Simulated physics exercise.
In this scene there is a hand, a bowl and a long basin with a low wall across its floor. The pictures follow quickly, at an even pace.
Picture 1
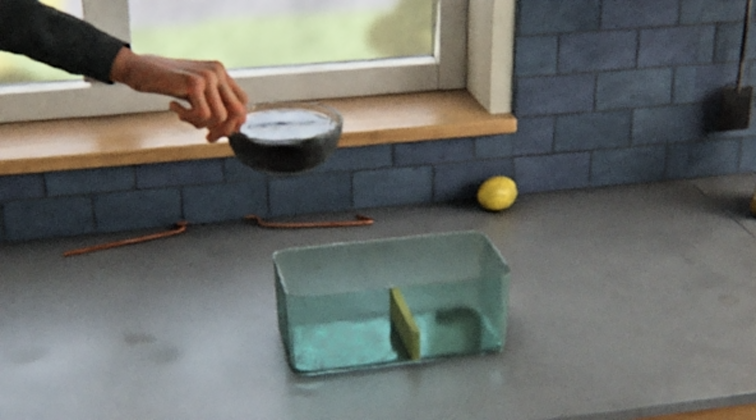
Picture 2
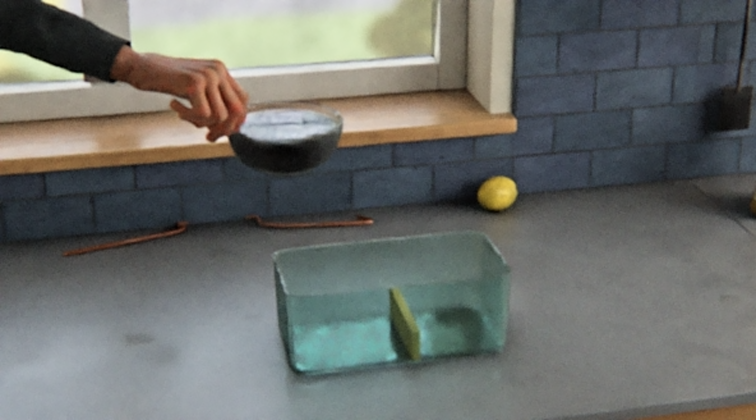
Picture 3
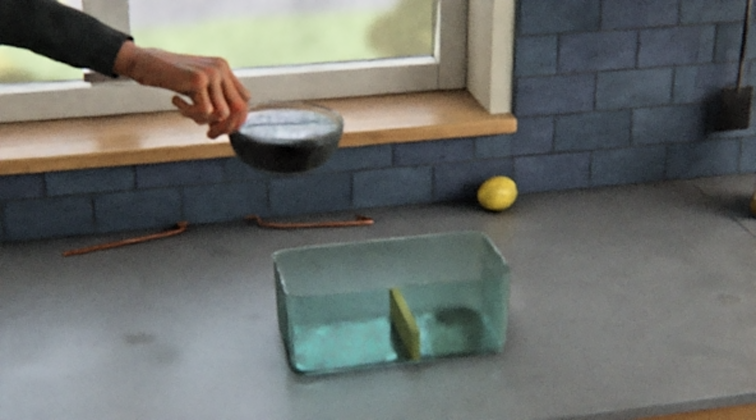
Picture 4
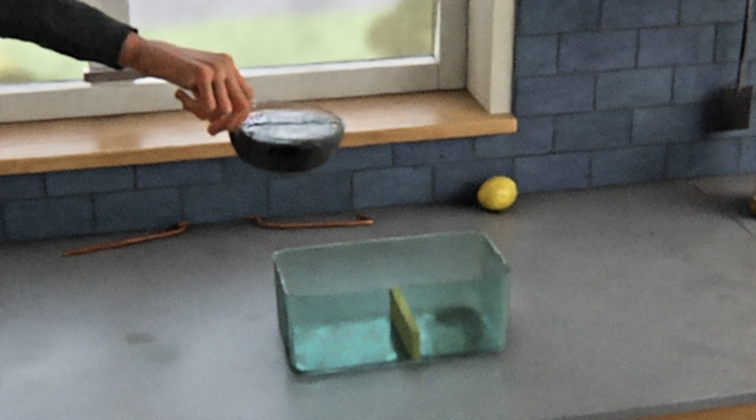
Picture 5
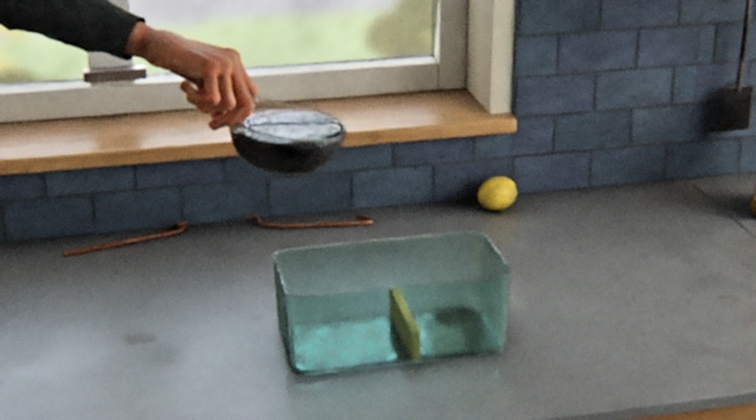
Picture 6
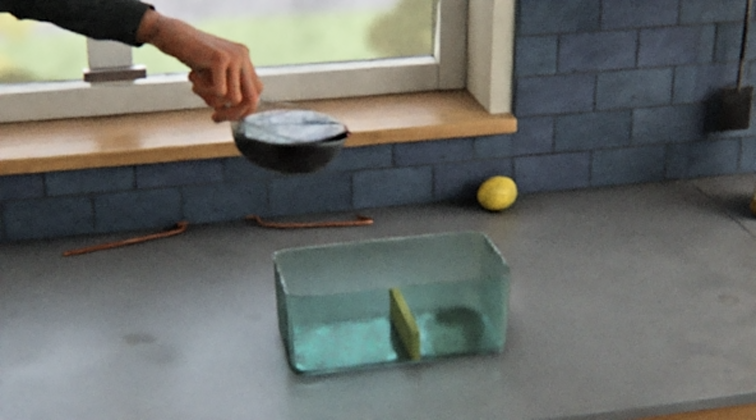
We see a hand holding a dark bowl of clear liquid above a greenish, see-through basin with a low yellow-green divider, a lemon behind it; the hand gradually tilts the bowl slightly to the right while the basin stays still.
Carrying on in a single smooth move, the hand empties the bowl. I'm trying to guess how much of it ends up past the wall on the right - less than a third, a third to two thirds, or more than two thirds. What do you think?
Honestly, the portion right of the wall is middling, a third to two thirds.
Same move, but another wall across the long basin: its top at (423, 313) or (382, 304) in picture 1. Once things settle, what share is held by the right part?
Try 1: About 10 percent; try 2: About 70 percent.
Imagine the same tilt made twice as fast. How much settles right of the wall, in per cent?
Result: Roughly 25 %.
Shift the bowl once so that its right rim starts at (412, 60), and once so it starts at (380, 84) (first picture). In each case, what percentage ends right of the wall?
First about 70, then 80 per cent.
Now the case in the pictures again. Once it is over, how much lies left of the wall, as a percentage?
Roughly 55 percent of it.
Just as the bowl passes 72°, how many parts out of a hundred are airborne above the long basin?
About 40 per cent.
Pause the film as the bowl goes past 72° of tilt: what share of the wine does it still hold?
Close to 20 per cent.
A moment on, the bowl is tipped part way and 22 per cent is still to pour, 14 is left of the wall and 22 right of it.
Next, the bowl is tipped right over and 0 per cent is still to pour, 52 is left of the wall and 44 right of it.
Then the bowl is tipped right over and 0 per cent is still to pour, 54 is left of the wall and 44 right of it.
Later the bowl is tipped right over and 0 per cent is still to pour, 54 is left of the wall and 45 right of it.
At rest 54 per cent lies left of the wall, 44 right of it and 2 outside.
